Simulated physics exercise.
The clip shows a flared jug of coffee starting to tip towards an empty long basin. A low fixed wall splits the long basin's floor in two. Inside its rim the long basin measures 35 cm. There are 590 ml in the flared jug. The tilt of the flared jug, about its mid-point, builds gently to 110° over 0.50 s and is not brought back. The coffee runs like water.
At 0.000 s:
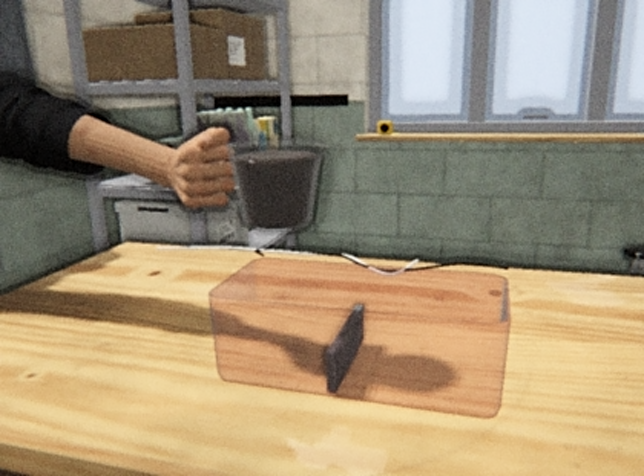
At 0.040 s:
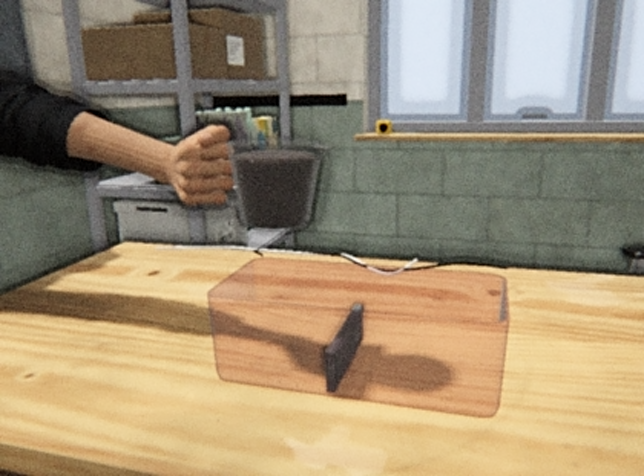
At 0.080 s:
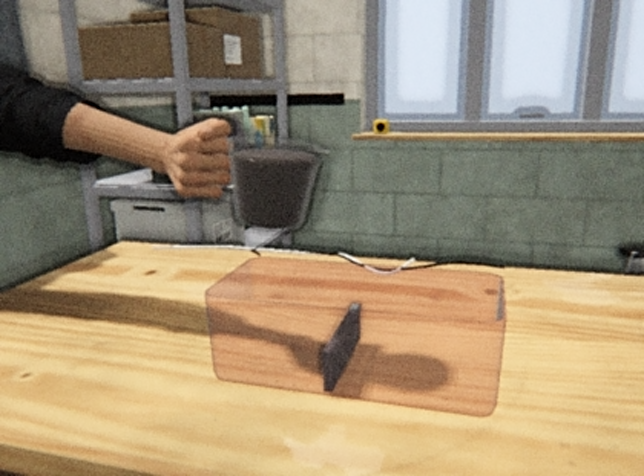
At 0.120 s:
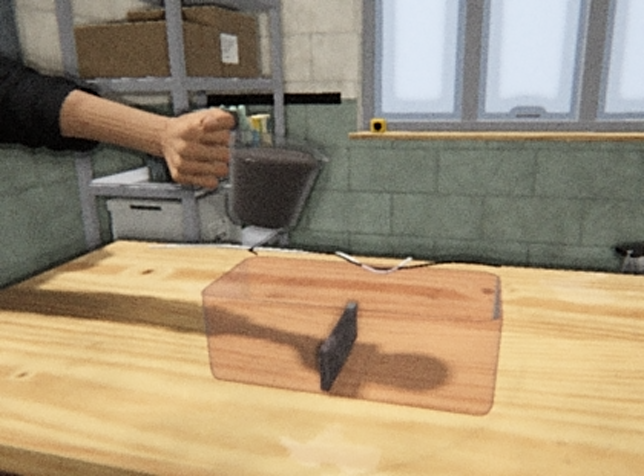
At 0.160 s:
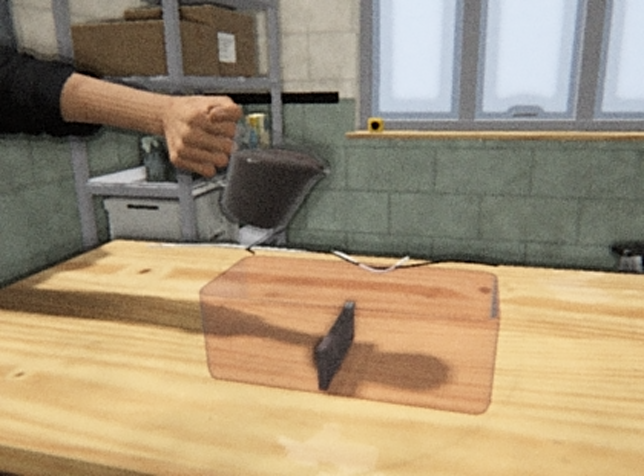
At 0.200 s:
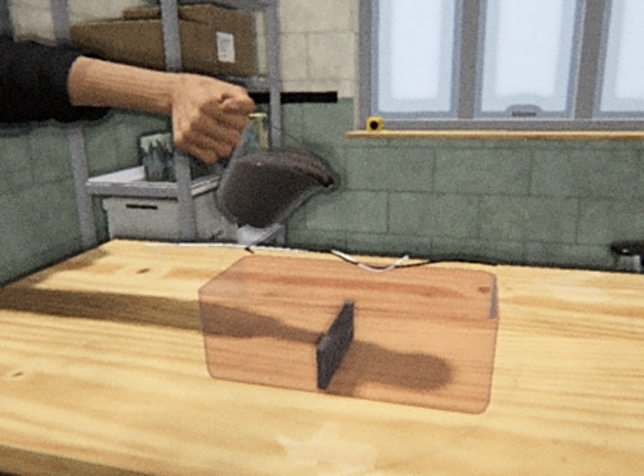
A hand tilting a flared jug of dark coffee steadily rightward above a clear long basin on a wooden table.
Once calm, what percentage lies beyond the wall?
The far part has some 75 per cent.
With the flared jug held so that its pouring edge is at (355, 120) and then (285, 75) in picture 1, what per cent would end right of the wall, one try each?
First 90, then 25 per cent.
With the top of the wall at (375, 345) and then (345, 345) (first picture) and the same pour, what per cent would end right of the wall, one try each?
In turn about 35 and 85 per cent.
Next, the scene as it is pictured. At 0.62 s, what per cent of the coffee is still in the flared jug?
Near 3 in a hundred.
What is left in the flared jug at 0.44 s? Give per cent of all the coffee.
About 32 per cent.
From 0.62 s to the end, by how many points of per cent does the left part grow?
Some 5 per cent.
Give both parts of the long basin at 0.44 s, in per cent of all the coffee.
Some 1 per cent left and 40 right.
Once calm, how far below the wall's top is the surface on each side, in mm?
Left about 48 mm, right about 40 mm.
By 0.44 s the tilt is 106° and 33 per cent is still to pour, 1 is left of the wall and 39 right of it.
By 0.62 s the tilt is 110° and 3 per cent is still to pour, 19 is left of the wall and 72 right of it.
By 0.80 s the tilt is 110° and 0 per cent is still to pour, 24 is left of the wall and 74 right of it.
By 1.00 s the tilt is 110° and 0 per cent is still to pour, 24 is left of the wall and 75 right of it.
At rest 24 per cent lies left of the wall, 75 right of it and 1 outside.
